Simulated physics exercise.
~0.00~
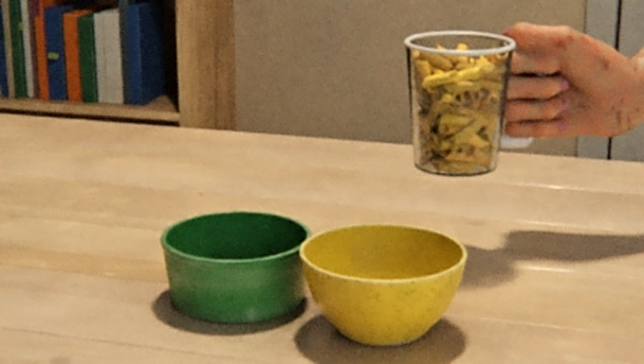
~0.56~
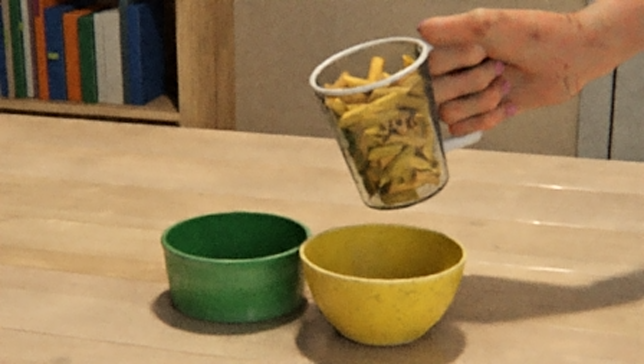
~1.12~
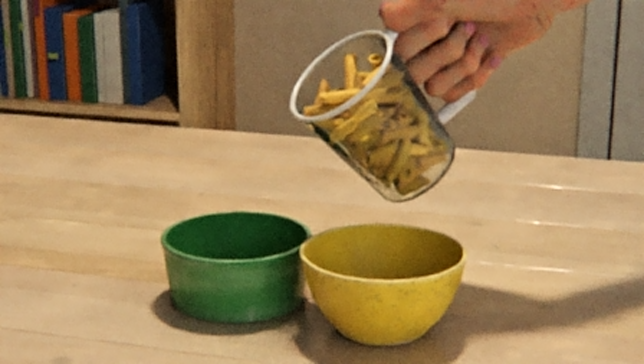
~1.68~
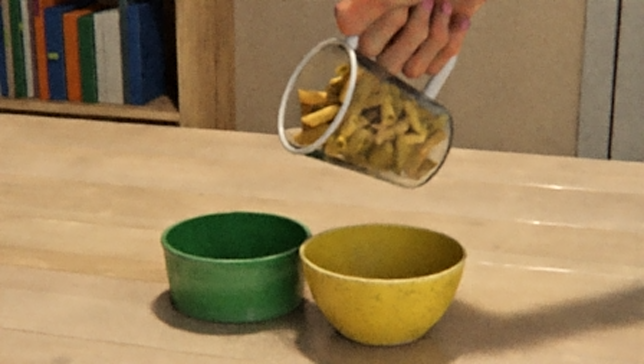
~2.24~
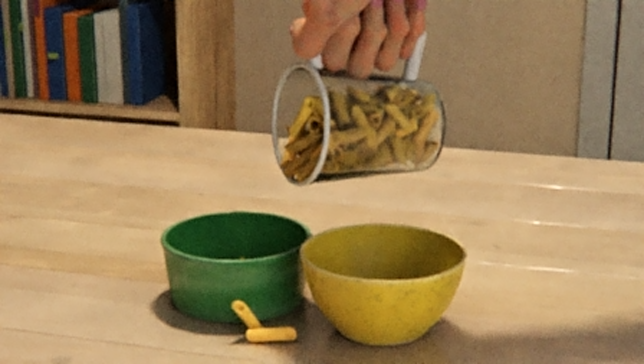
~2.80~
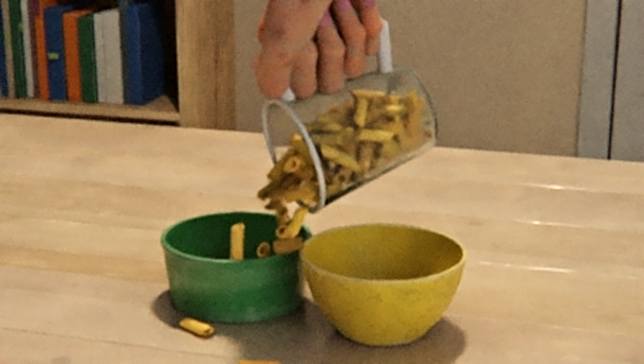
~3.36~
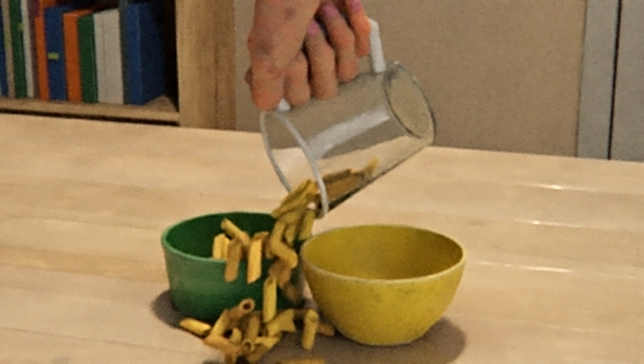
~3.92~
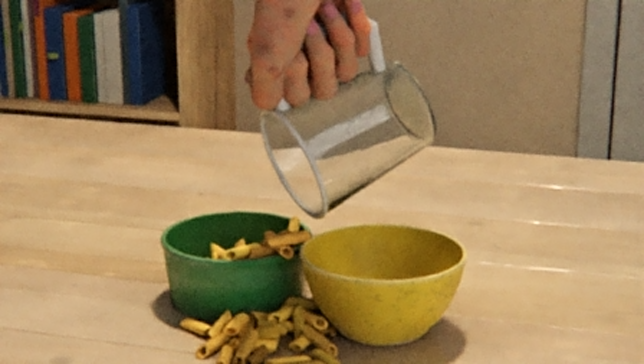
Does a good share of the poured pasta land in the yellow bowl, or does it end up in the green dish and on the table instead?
It ends up in the green dish and on the table in front of it, with a good share in each. The yellow bowl gets none of the pasta.
The clip opens with a hand holding a clear cup of dry pasta upright above a wooden table, where a green dish sits to the left of a yellow bowl. The hand moves left and tips the cup until it lies nearly on its side. A couple of pieces drop out first and land on the table in front of the dish. As the cup tilts further, the pasta pours out in a stream over the right side of the green dish. The cup ends up empty, with pasta in the green dish, a pile on the table before it, and the yellow bowl empty.
